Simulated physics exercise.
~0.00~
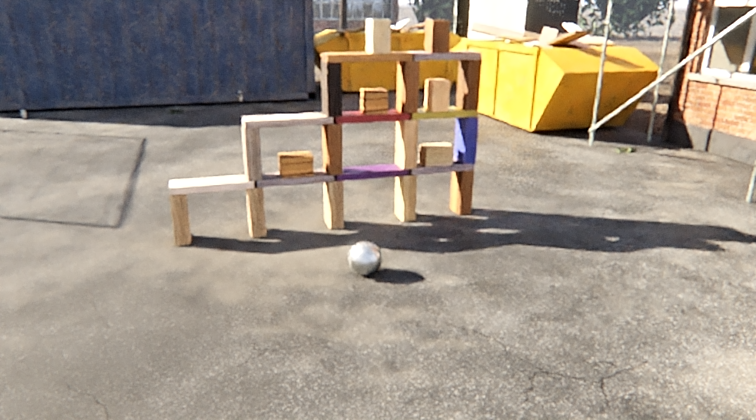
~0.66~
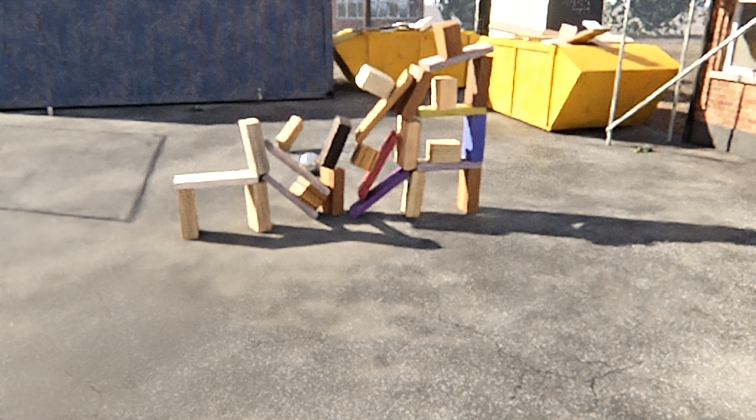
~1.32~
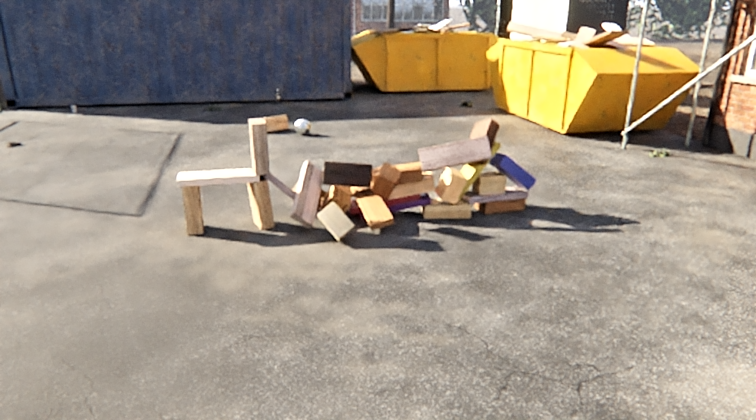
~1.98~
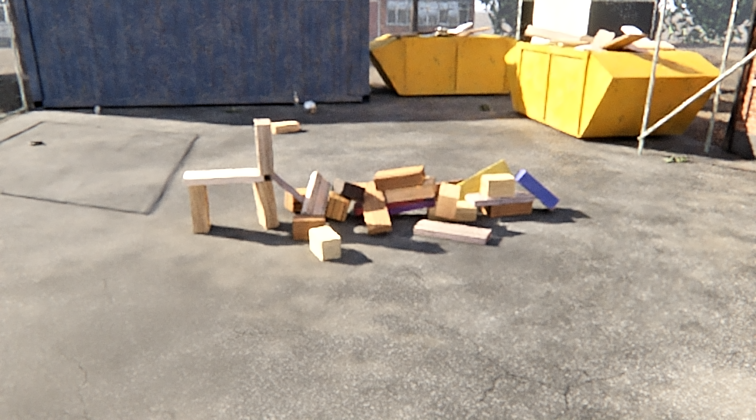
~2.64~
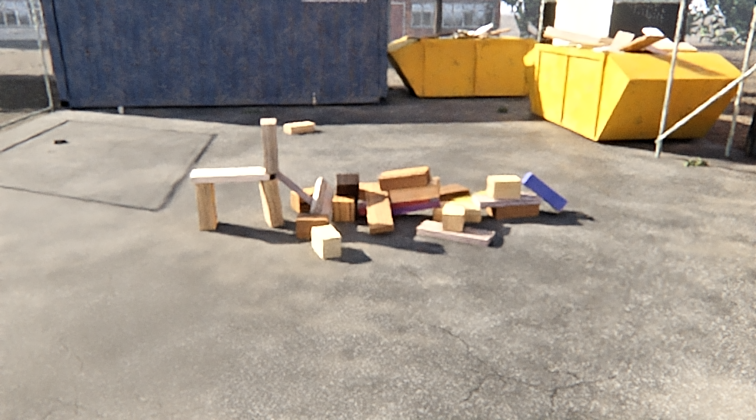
Steel ball rolling into a stepped wooden block structure, collapsing most of it into a heap while the left end stays standing.
